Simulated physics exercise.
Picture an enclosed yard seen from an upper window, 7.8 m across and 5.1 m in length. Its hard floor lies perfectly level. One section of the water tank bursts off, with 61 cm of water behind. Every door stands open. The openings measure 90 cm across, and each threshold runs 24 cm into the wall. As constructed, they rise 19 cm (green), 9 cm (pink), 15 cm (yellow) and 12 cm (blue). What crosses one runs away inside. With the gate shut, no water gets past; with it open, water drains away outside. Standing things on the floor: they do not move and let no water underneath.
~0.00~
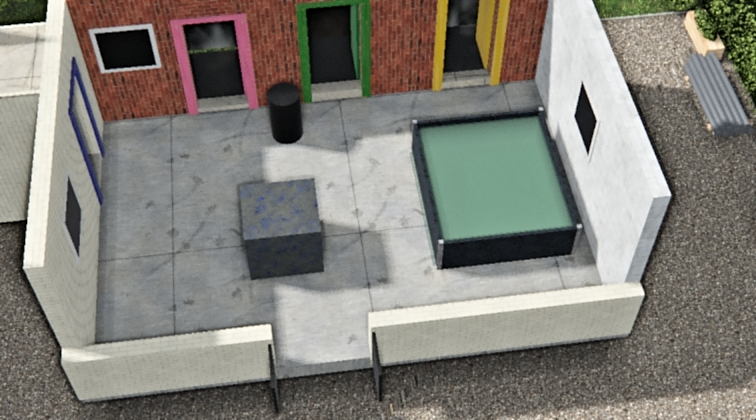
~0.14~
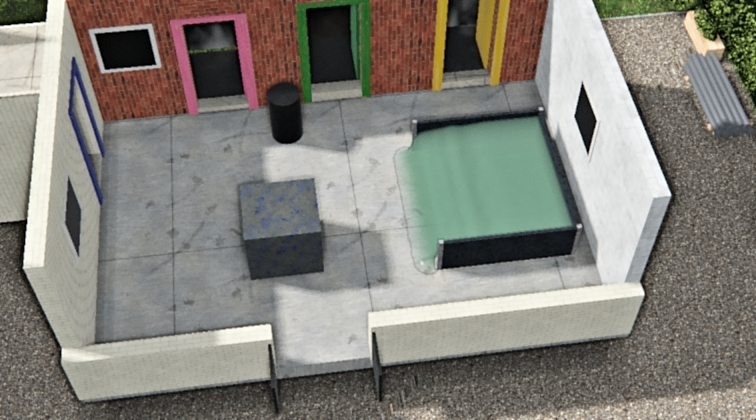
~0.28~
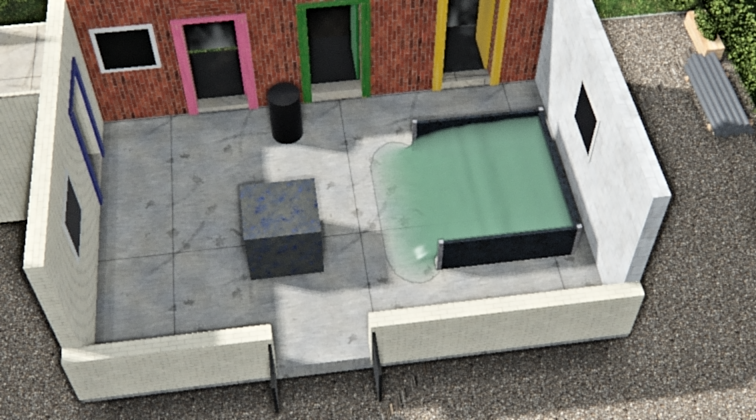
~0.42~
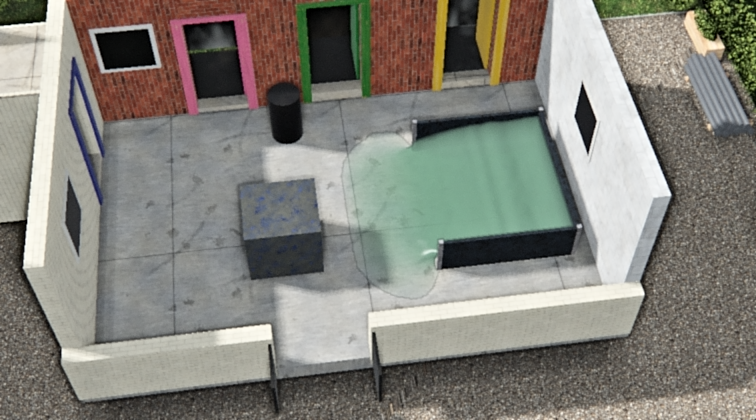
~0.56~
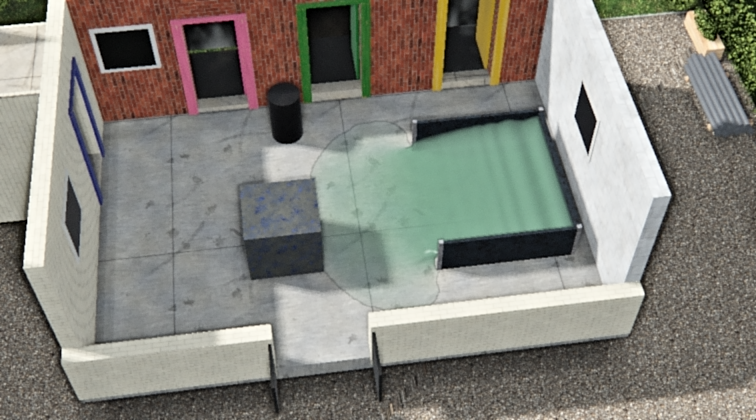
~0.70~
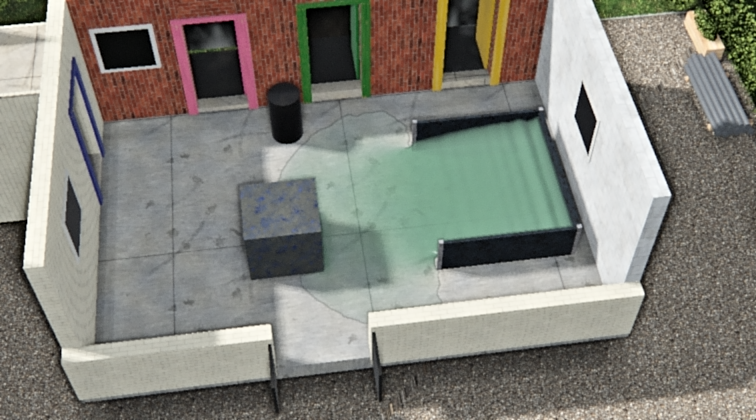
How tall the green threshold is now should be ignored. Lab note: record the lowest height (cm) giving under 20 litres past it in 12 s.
Lowest height: 9 cm.
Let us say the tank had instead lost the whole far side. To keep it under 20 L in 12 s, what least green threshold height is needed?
With that break, close to 11.0 cm.
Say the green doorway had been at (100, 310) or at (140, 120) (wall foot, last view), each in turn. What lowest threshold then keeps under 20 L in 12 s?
About 10.0 cm for the first and 20 cm for the second.
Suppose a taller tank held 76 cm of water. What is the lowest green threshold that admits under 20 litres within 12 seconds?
You'd need a step of close to 12.0 cm.
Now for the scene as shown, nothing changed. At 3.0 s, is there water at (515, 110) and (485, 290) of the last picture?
Note: Point one not yet reached; point two not yet reached.
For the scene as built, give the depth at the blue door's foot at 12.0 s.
About 7.0 centimetres.
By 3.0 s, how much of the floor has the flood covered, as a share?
Near 65 per cent of the open floor.
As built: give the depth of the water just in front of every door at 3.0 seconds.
Lab note, cm: Green 8; pink 11; yellow 0; blue 24.
After 1.4 s water covers 45 % of the floor, deepest (42 cm) near (325, 231); 3 cm at the green door, 0 litres in over its 19 cm threshold.
After 3.0 s water covers 65 % of the floor, deepest (37 cm) near (114, 130); 8 cm at the green door, 0 litres in over its 19 cm threshold.
After 12.0 s water covers 100 % of the floor, deepest (12 cm) near (517, 325); 6 cm at the green door, 0 litres in over its 19 cm threshold.
At the green door as built, the water arrived by 1.3 s and peaked near 12 cm at 3.8 s.
With a threshold of 8 cm, 31 litres would have come in within the 12 s; with 10.5 cm, 12 litres. So under 20 litres takes about 9 cm.
